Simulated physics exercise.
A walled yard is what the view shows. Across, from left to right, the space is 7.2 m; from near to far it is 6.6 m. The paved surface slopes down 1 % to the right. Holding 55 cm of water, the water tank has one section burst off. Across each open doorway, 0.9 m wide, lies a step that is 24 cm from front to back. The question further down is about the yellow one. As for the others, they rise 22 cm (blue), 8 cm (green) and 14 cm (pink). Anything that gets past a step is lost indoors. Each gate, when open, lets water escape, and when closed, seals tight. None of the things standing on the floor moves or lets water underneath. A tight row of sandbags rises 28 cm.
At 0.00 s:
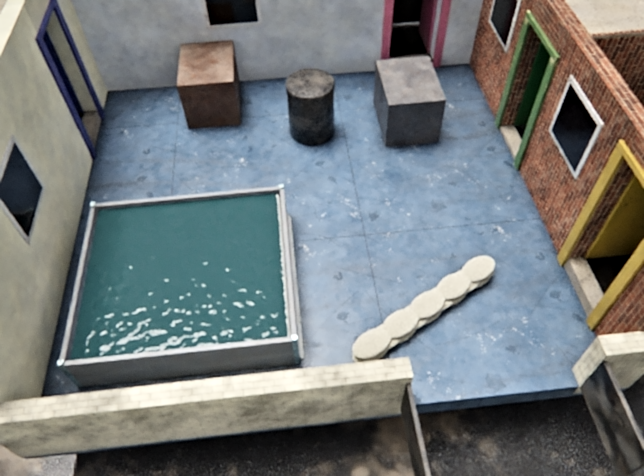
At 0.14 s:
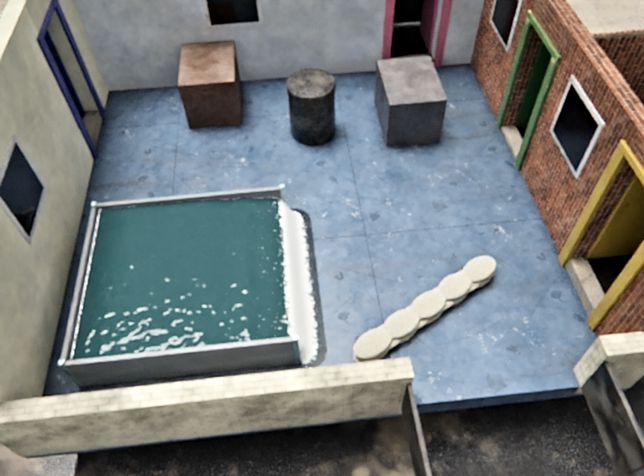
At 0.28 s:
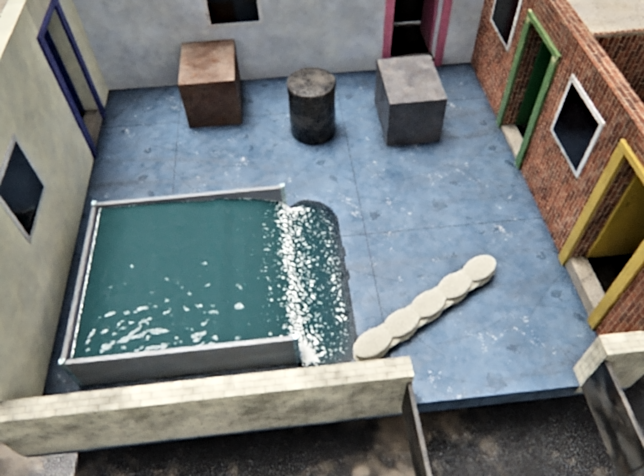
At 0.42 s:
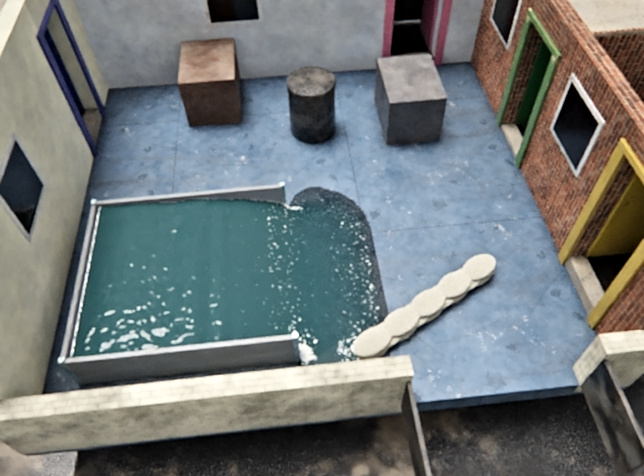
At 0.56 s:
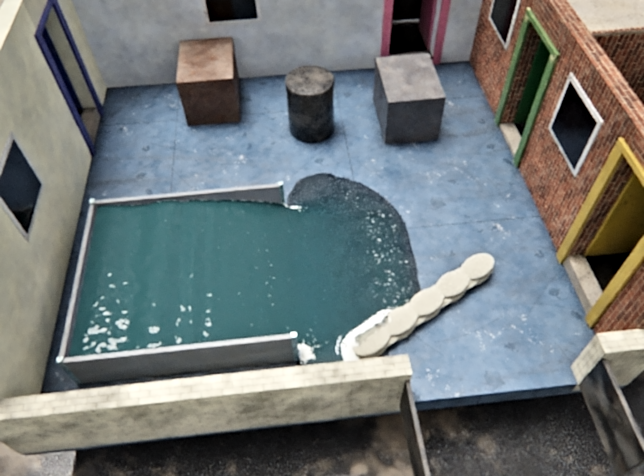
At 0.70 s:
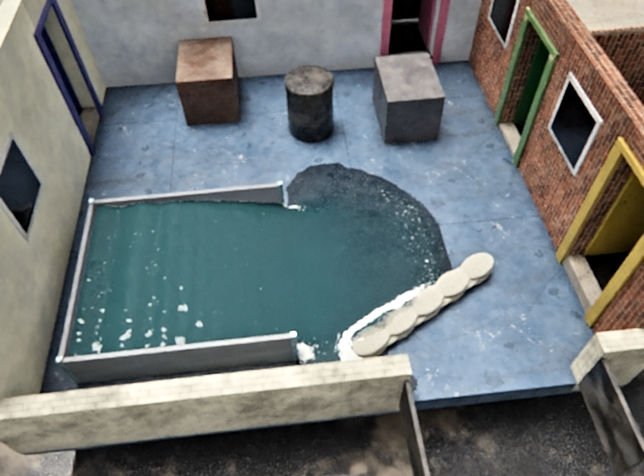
The clip shows a walled yard with a water tank, blocks, a cylinder and coloured doorways; the tank's right side opens and water pours out, spreading rightward across the blue paving and foaming along a pale, scalloped barrier.
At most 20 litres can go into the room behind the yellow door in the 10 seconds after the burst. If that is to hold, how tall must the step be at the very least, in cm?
Close to 9 cm is just enough.
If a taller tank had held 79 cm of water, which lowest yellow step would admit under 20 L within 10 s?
You'd need a step of close to 17 cm.
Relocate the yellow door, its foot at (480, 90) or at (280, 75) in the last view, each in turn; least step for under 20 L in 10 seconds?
17 and 13.0 cm.
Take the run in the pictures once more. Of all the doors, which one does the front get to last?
Last in order comes the blue door.
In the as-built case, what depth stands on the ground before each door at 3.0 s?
Depths in cm: Blue 0, green 25, yellow 11, pink 1.
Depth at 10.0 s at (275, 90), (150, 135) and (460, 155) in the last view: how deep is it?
In order: Around 11, 2 and 10 cm.
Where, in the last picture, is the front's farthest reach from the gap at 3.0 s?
In the last picture, around (462, 64).
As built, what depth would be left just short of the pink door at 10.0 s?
The depth there is around 10.0 cm.
After 1.4 s water covers 30 % of the floor, deepest (33 cm) near (351, 336); it has not reached the yellow door.
After 3.0 s water covers 50 % of the floor, deepest (36 cm) near (521, 196); 11 cm at the yellow door, 0 litres in over its 20 cm step.
After 10.0 s water covers 90 % of the floor, deepest (14 cm) near (240, 213); 10 cm at the yellow door, 0 litres in over its 20 cm step.
At the yellow door as built, the water arrived by 1.7 s and peaked near 12 cm at 5.4 s.
With a step of 8 cm, 30 litres would have come in within the 10 s; with 11 cm, 10 litres. So under 20 litres takes about 9 cm.
